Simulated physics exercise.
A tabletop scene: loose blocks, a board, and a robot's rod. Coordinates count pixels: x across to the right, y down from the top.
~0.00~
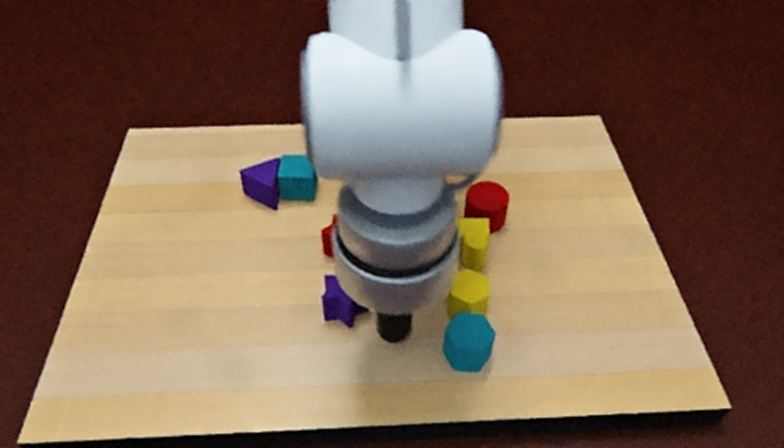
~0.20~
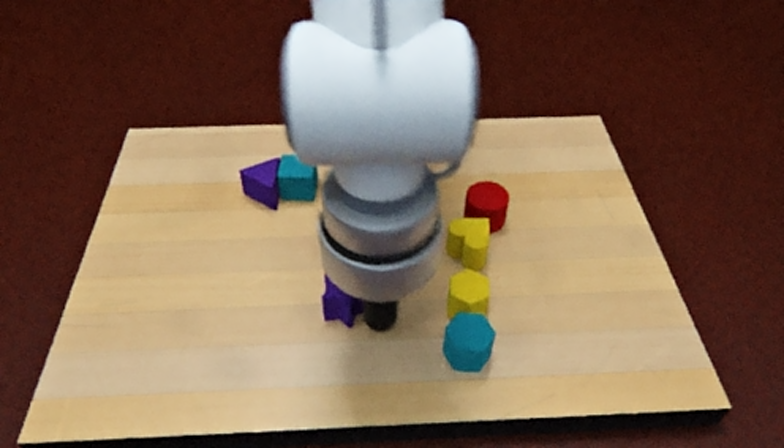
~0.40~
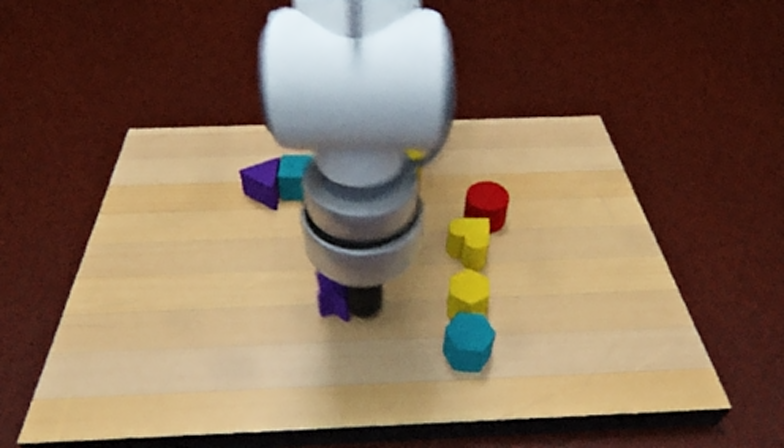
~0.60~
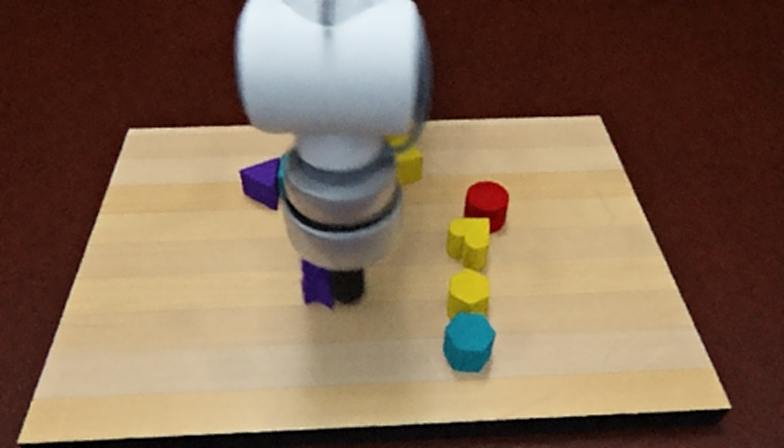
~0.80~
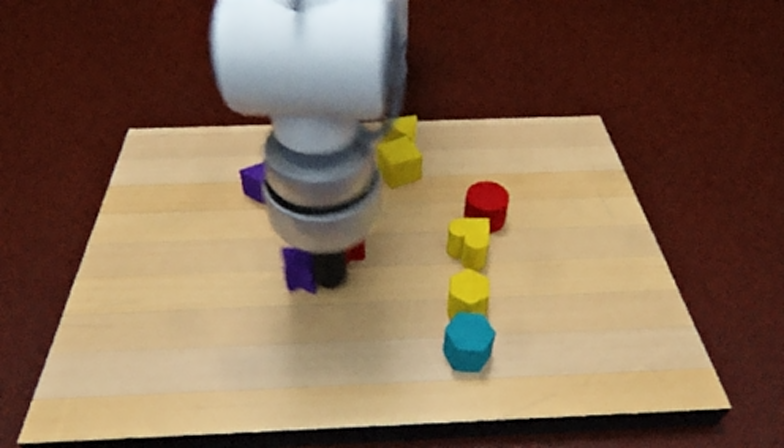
On a wooden board, a robot's rod pushes a purple star left and away.
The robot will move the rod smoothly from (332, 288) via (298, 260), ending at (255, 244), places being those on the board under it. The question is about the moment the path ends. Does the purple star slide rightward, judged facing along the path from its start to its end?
No, it doesn't check out.
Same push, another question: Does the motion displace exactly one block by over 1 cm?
Yes
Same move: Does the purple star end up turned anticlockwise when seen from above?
I believe so.
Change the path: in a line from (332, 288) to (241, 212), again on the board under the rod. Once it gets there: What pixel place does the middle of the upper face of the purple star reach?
(231, 222)
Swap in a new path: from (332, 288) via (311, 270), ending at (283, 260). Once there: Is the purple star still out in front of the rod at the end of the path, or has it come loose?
It remains before the rod.
On the path given first. One third of the way, rod at (309, 257); purple star at (277, 241), turned 15° anticlockwise.
Two thirds of the way, rod at (282, 242); purple star at (249, 233), turned 30° anticlockwise.
At the end, rod at (252, 232); purple star at (220, 231), turned 50° anticlockwise; red star unmoved.
